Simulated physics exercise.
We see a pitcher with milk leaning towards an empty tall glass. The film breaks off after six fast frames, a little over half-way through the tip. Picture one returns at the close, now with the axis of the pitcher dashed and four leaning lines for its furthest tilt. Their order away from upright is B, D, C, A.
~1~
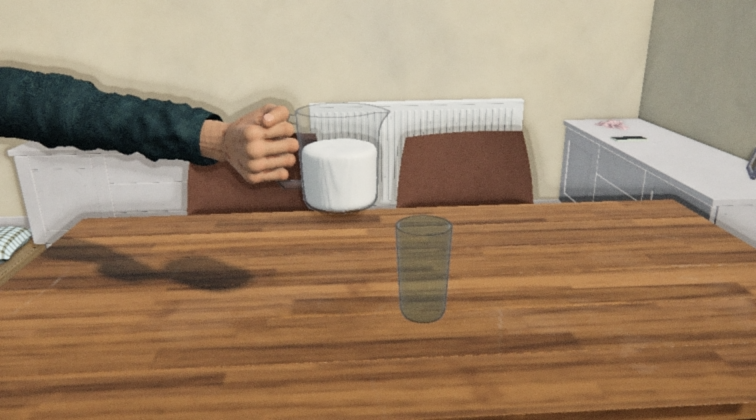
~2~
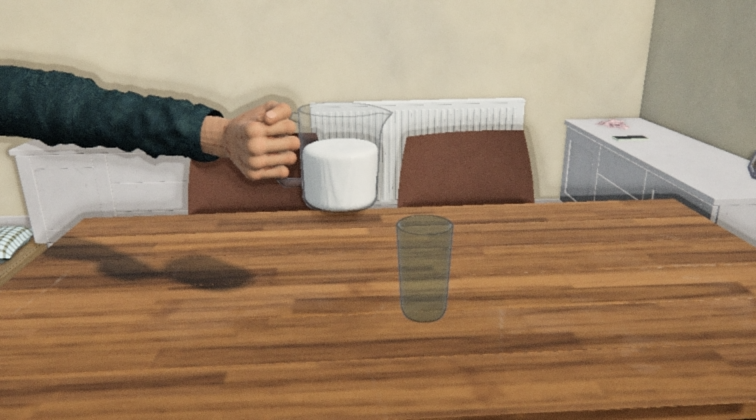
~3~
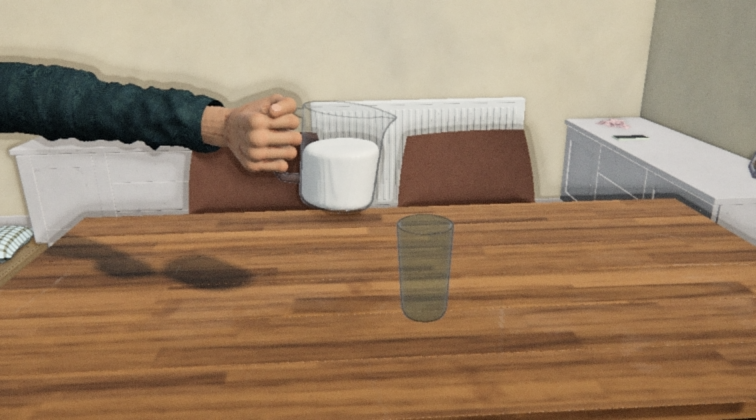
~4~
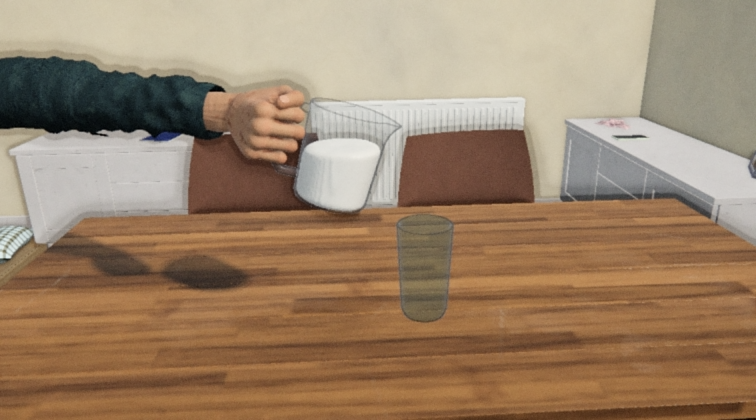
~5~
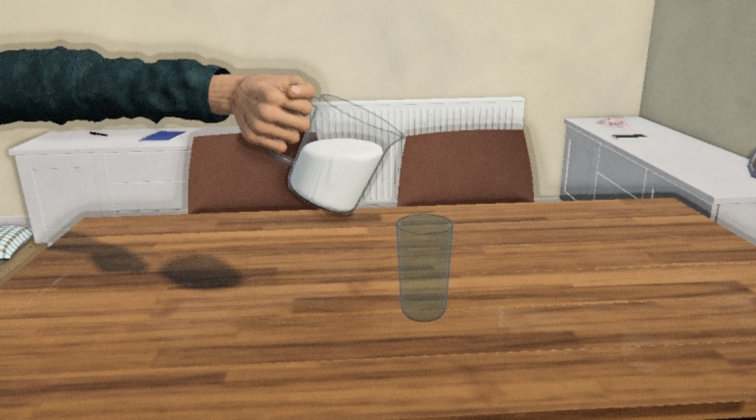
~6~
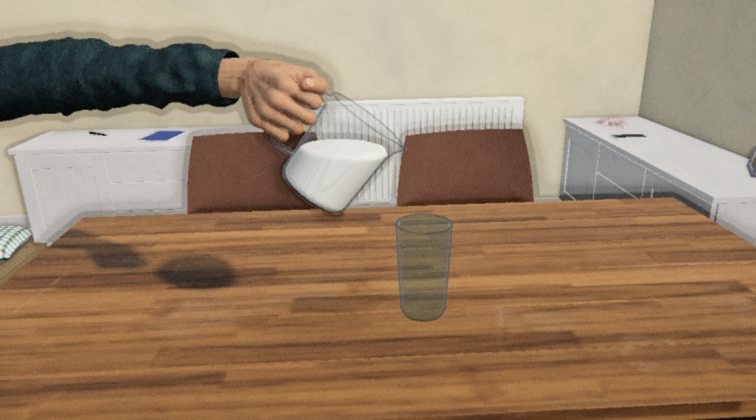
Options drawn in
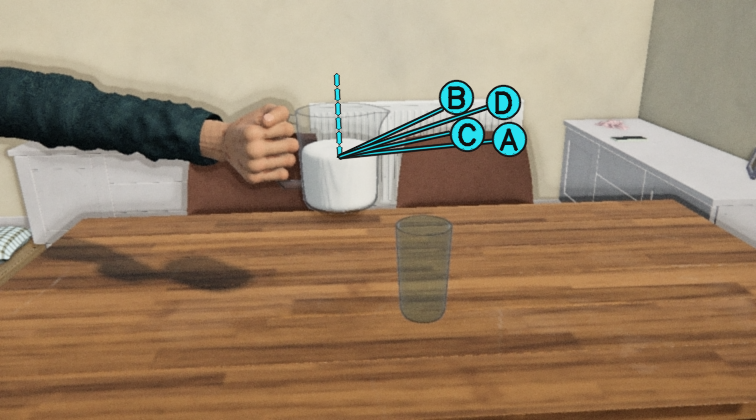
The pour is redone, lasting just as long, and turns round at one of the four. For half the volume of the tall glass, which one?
I would pick line D.
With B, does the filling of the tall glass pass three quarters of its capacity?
No, less.
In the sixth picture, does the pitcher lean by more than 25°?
Yes, it does.
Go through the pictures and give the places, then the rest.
Upright, lip at (389, 111); rim of the tall glass round (424, 224); nothing has left yet.
Upright, lip at (391, 112); nothing has left yet.
Tipped about 8°, lip at (395, 117); nothing has left yet.
Tipped about 16°, lip at (400, 125); nothing has left yet.
Tipped about 26°, lip at (404, 136); nothing has left yet.
Tipped about 37°, lip at (406, 148); nothing has left yet.
On the marked copy, A at (492, 141); B at (442, 109); C at (449, 133); D at (487, 107).
Choosing A, the tall glass ends with about 75 % of what it can hold; 7 % of the milk is spilt.
Choosing B, the tall glass ends with about 36 % of what it can hold.
Choosing C, the tall glass ends with about 66 % of what it can hold; 3 % of the milk is spilt.
Choosing D, the tall glass ends with about 51 % of what it can hold; 3 % of the milk is spilt.
